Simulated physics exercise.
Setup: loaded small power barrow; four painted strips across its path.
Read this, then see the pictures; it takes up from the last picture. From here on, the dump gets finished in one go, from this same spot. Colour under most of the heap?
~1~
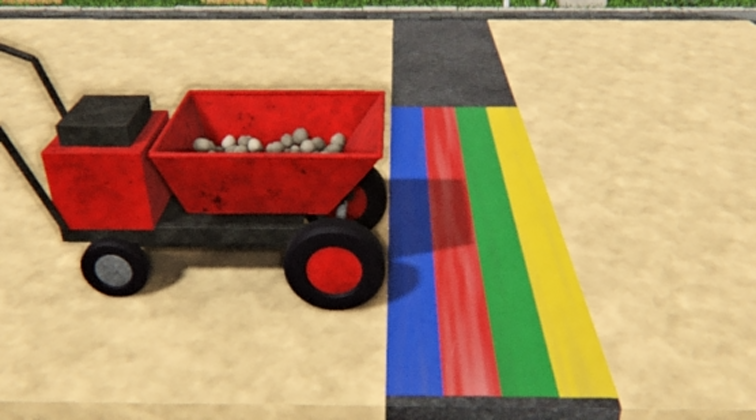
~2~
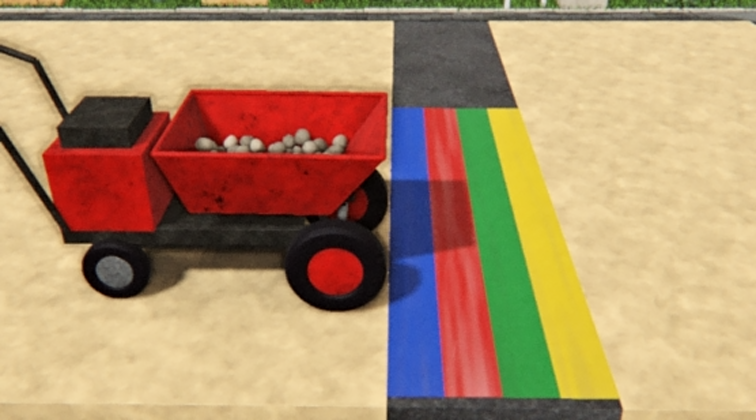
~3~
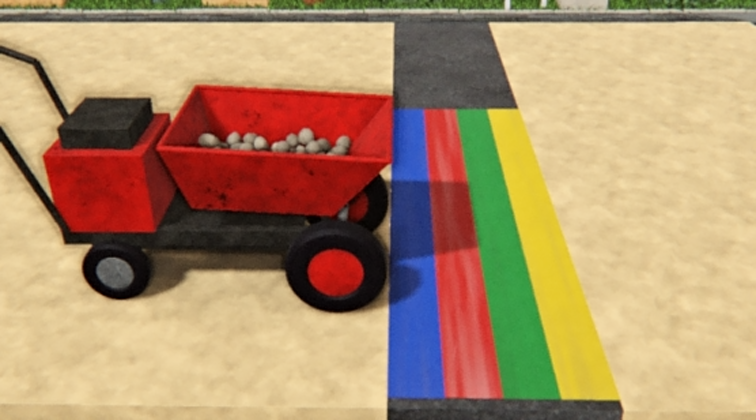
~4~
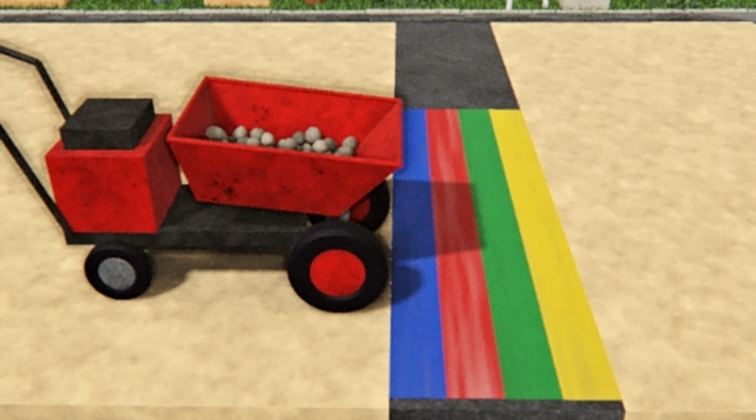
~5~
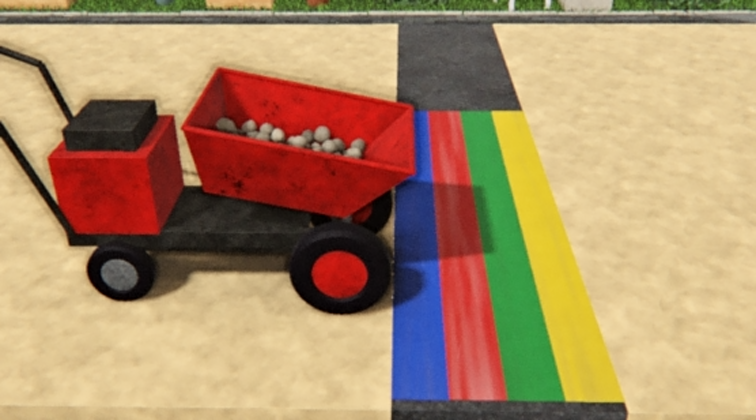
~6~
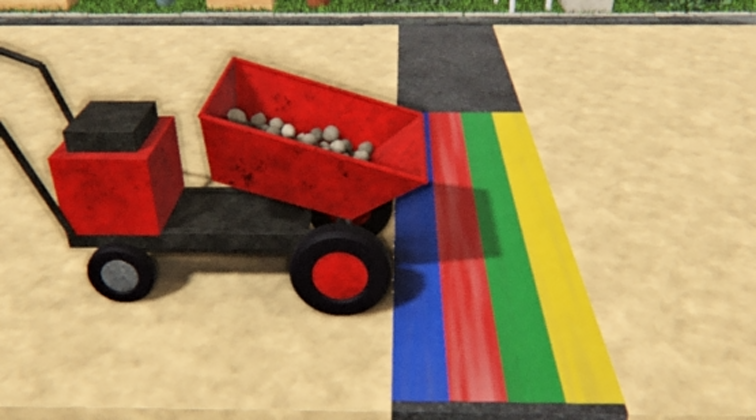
Green.
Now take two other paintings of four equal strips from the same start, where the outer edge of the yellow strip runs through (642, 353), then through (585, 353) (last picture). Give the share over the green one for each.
50 and 50 percent, roughly.
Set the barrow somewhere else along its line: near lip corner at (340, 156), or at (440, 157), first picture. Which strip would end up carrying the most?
Taking them in order, it would be the red one and then the strip in yellow.
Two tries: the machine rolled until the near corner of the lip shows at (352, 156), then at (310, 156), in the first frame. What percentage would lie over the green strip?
Estimates: 40 %, 20 %.
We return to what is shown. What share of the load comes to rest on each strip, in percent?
I'd say the blue strip has near 0, the red strip near 20, the green strip near 50 and the yellow strip near 20 per cent.
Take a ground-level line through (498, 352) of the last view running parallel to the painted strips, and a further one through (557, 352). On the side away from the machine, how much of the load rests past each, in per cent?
I'd put it near 80 in a hundred, then near 30 in a hundred.
Shortly afterwards, skip tipped steeply; the whole lot in the skip.
Next, skip tipped steeply; all but a few in the skip; only a few over the red strip.
Some moments later, skip tipped right over; near a quarter in the skip; a little over the red strip; near half over the green strip; near a quarter over the yellow strip; only a few off the paint.
In the end, skip tipped right over; none at all over the blue strip; near a quarter over the red strip; near half over the green strip; near a quarter over the yellow strip; a little off the paint.
